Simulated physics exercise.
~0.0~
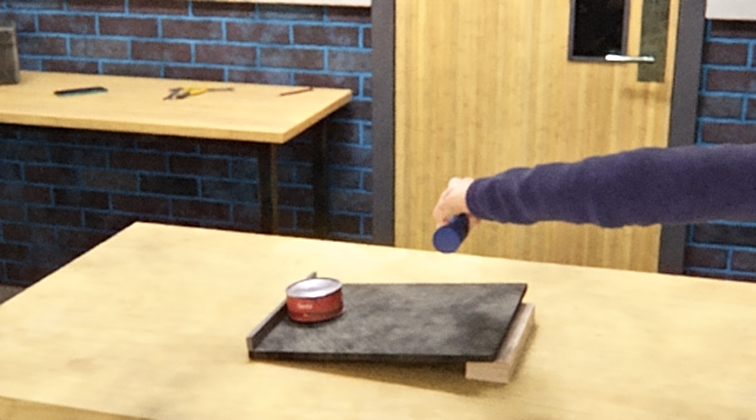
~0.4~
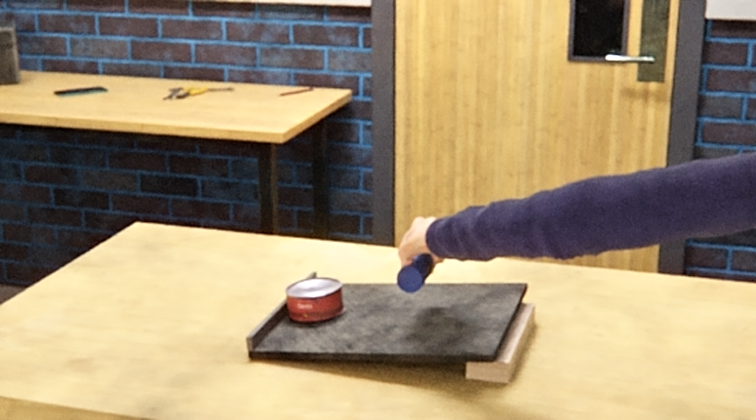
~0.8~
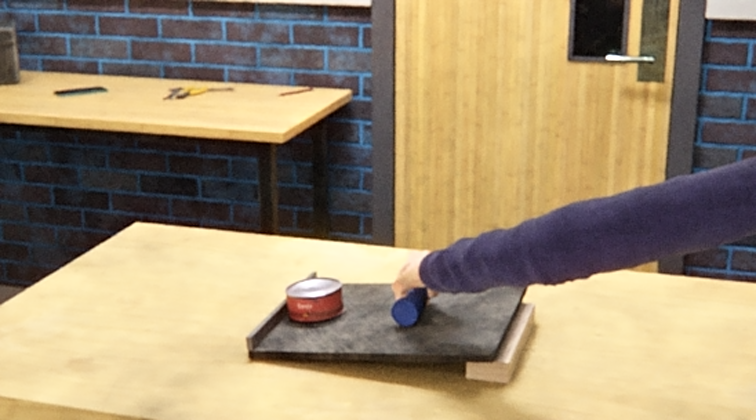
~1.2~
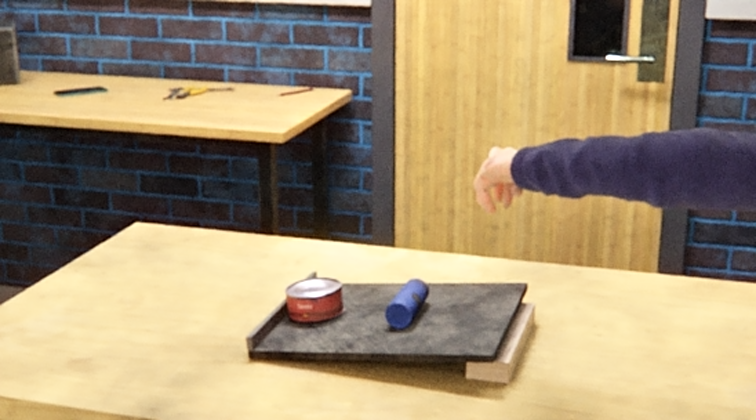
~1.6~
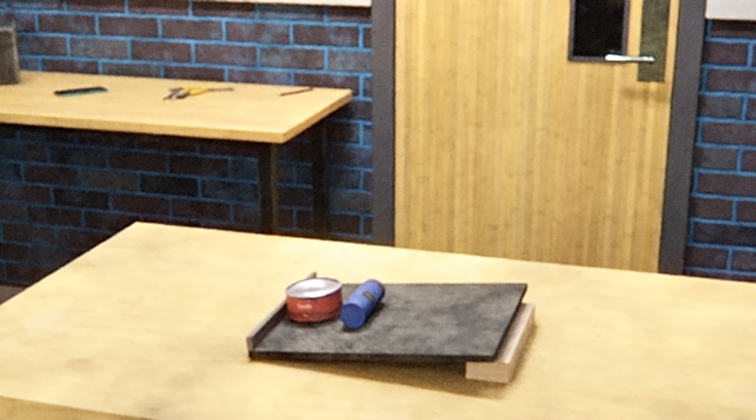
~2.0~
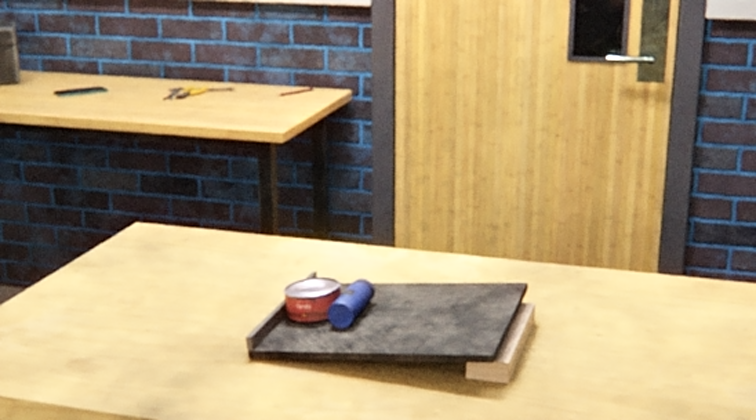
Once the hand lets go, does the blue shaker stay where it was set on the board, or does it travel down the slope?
It travels down the slope to the left and ends up beside the red tub.
